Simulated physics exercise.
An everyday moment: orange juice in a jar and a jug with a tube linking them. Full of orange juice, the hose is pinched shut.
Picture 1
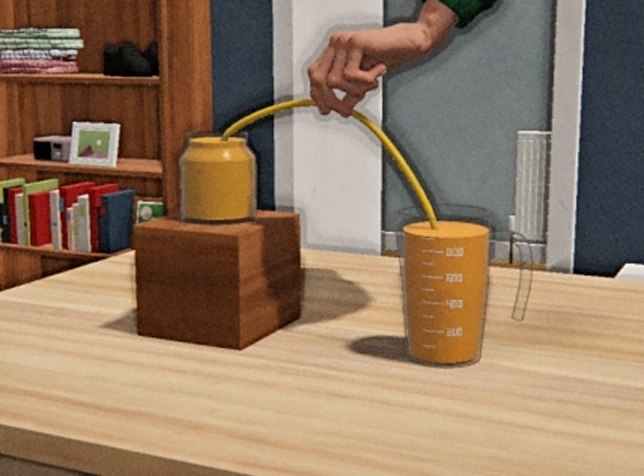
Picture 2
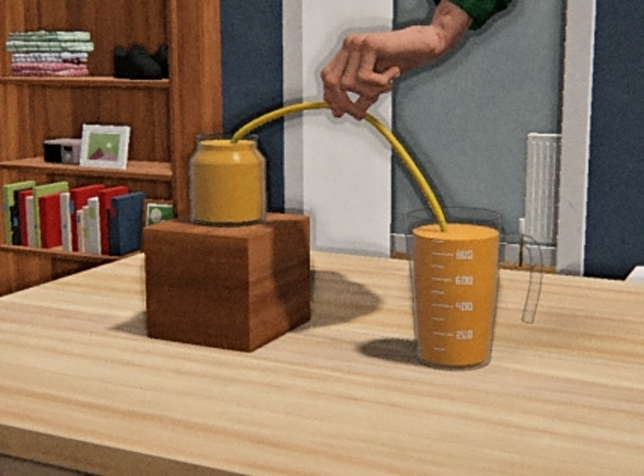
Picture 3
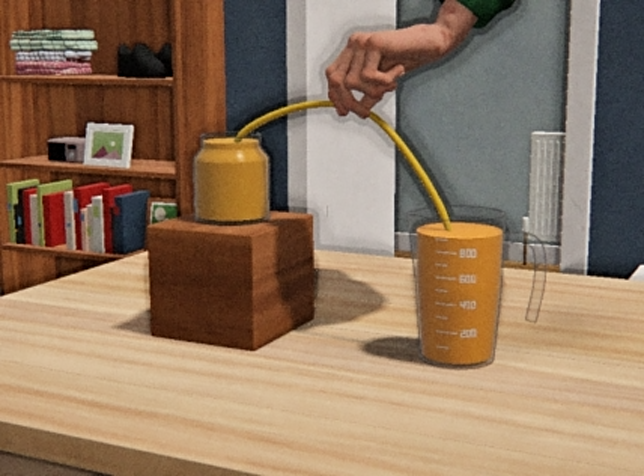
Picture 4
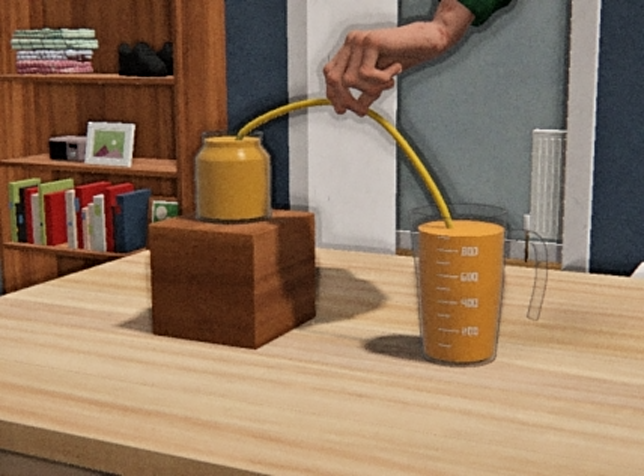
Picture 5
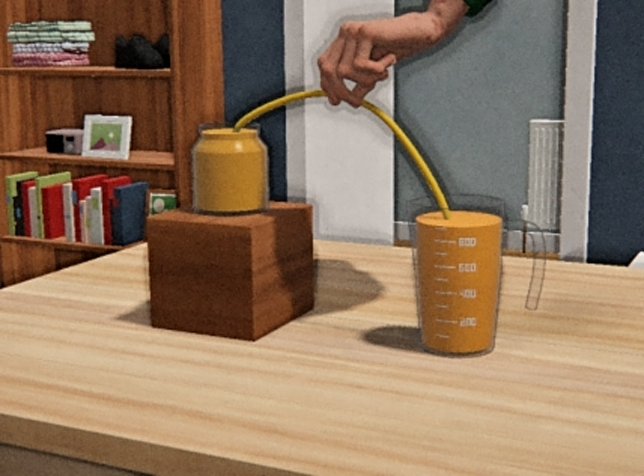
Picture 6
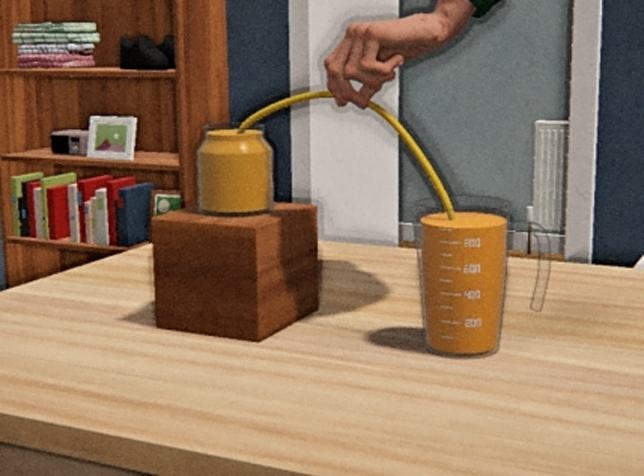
A hand pinches a hose linking a jar and a jug of orange juice, barely moving.
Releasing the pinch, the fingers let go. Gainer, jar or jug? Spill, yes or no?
Orange juice goes - the right one, receiving - yes.
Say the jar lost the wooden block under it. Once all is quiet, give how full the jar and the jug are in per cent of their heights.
Levels in order: Near 100 %, 60 %.
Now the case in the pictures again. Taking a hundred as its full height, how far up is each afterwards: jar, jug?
The first at 25 per cent, the second at 100 per cent.
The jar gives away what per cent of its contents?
Near 70 %, give or take.
Next, the jar is about two thirds full; the jug is full to the brim.
After that, the jar is about a third full; the jug is full to the brim; the lower one has run over.
Finally, the jar is about a quarter full; the jug is full to the brim; the lower one has run over; the two surfaces are level.
